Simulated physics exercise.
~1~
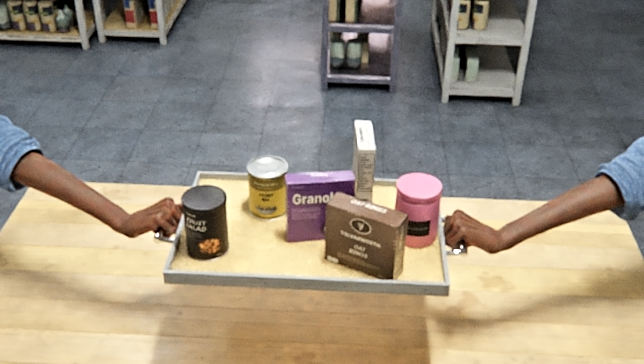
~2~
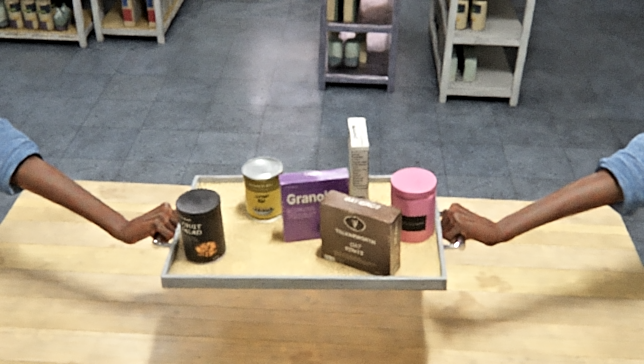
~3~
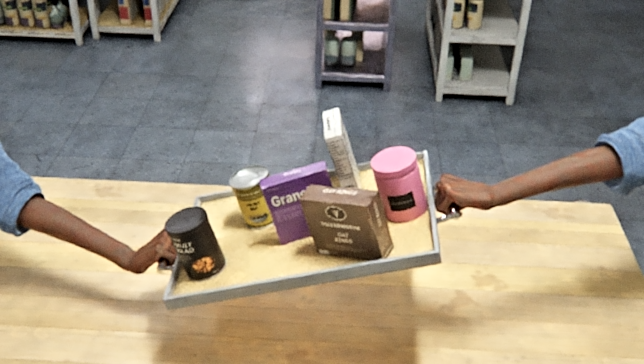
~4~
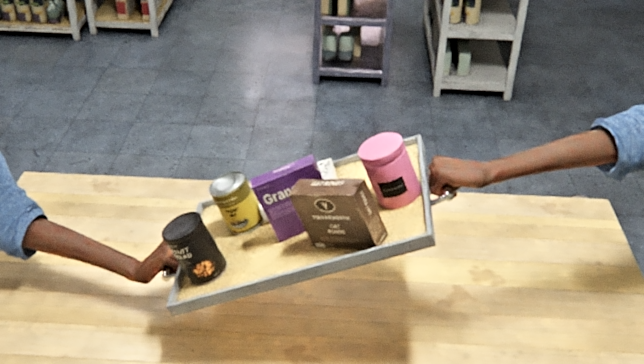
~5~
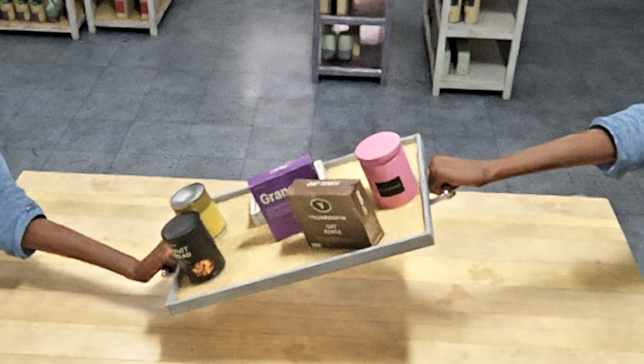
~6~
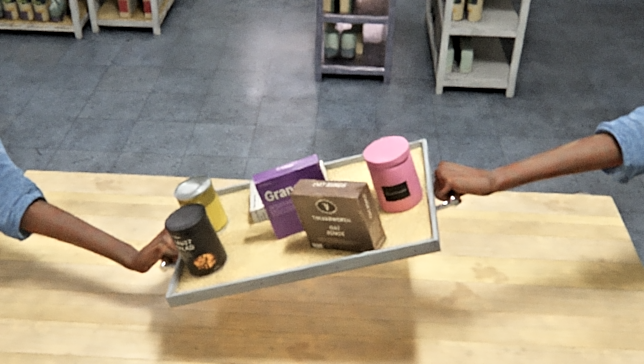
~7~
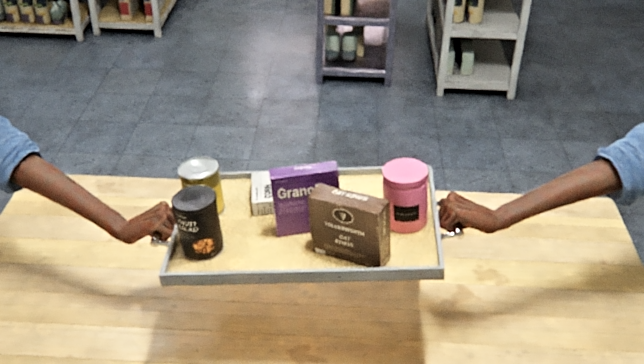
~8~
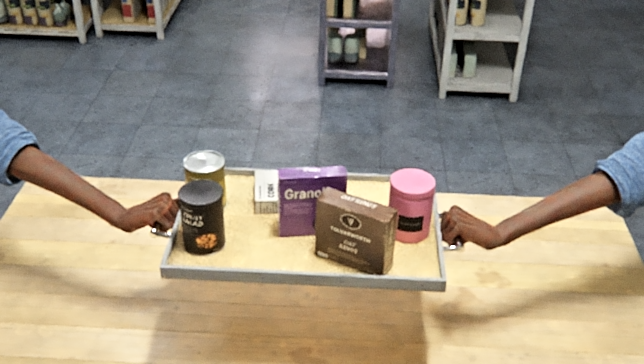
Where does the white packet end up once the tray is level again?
It is still on the tray, lying on its side behind the purple packet.
Two hands reaching in from the left and right hold a rimmed tray over a pale wooden table, seen from slightly above, with shelves standing on a grey floor behind. On the tray are a black tin at left, a yellow tin, a purple packet, a tall white packet, a brown packet in front and a pink jar at right. The hands tip the tray steeply, left edge down, and the white packet topples leftward behind the purple one. The yellow tin then slides left toward the black tin. The hands level the tray, leaving the white packet lying down and everything else upright.
